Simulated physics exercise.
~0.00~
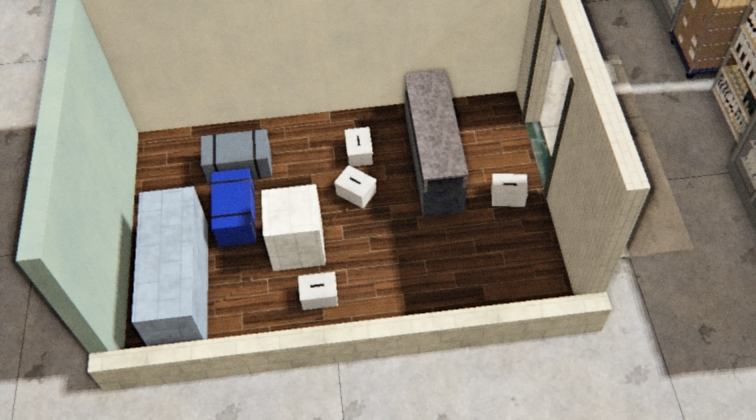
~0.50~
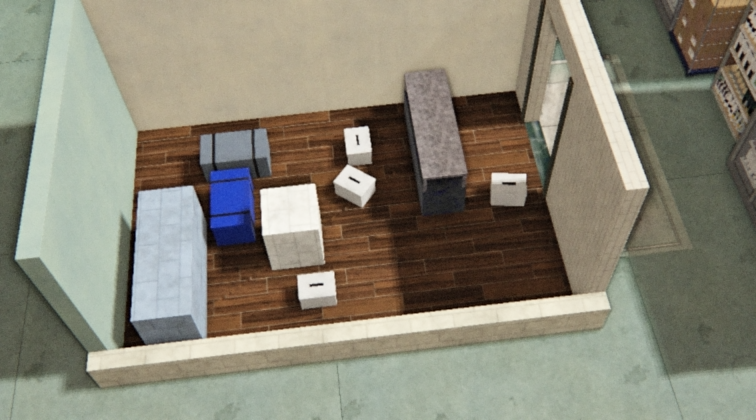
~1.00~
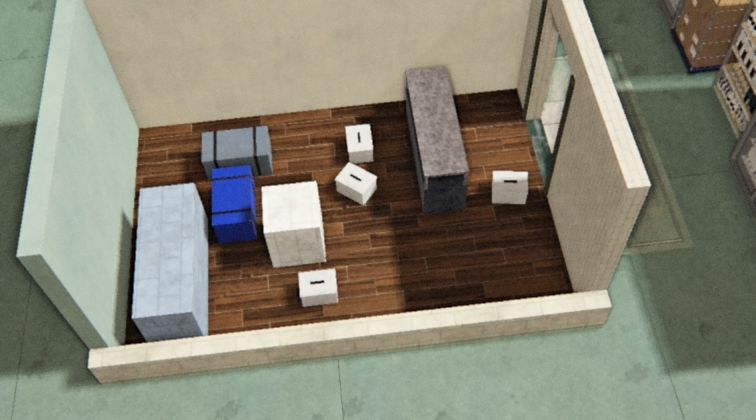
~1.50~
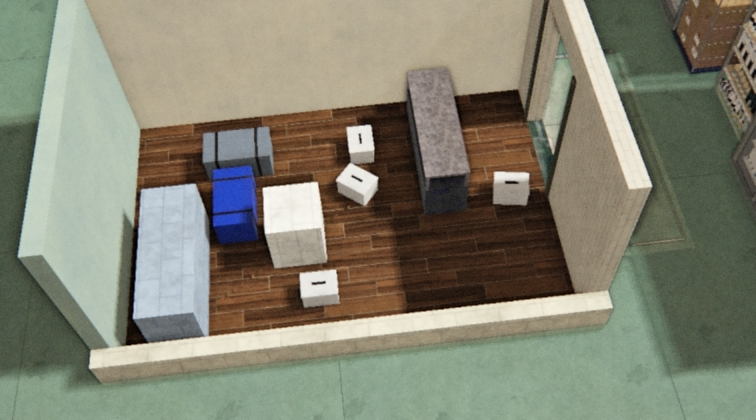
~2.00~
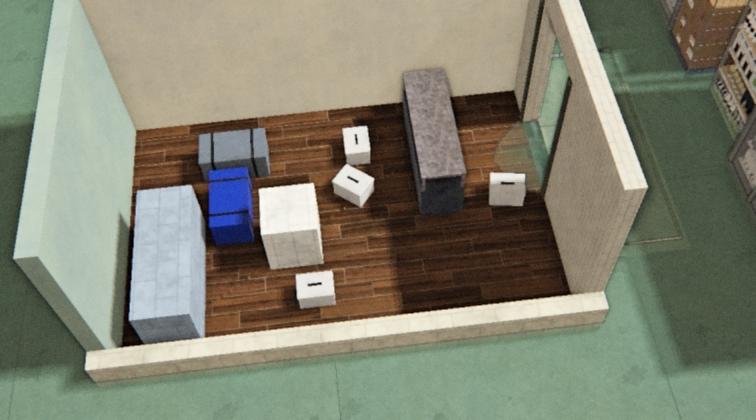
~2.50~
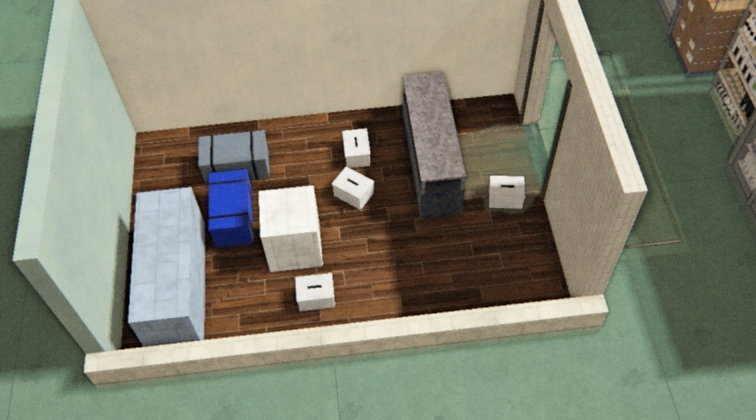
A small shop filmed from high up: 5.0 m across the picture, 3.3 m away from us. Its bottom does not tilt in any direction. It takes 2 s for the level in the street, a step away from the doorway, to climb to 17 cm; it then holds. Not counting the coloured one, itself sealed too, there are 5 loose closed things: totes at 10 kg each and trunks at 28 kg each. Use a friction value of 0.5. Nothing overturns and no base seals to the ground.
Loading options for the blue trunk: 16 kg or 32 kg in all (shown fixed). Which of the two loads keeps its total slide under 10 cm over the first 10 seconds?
Extra weight is not needed.
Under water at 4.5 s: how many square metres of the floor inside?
I'd put it close to 5.0 m2.
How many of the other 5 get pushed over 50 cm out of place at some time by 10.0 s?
I count 1 of them.
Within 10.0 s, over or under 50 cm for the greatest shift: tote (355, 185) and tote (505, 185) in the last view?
In turn: Below, beyond.
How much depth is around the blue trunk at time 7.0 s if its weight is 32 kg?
Around 0 cm.
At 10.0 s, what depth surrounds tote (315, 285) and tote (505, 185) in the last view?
I'd put it at 5 cm and 10 cm respectively.
After 3.5 s the blue trunk would be 0 cm from its start with 16 kg and 0 cm from its start with 32 kg; 0 cm of water round it then.
After 4.5 s the blue trunk would be 0 cm from its start with 16 kg and 0 cm from its start with 32 kg; 0 cm of water round it then.
After 7.0 s the blue trunk would be 0 cm from its start with 16 kg and 0 cm from its start with 32 kg; 0 cm of water round it then.
After 10.0 s the blue trunk would be 0 cm from its start with 16 kg and 0 cm from its start with 32 kg; 4 cm of water round it then.
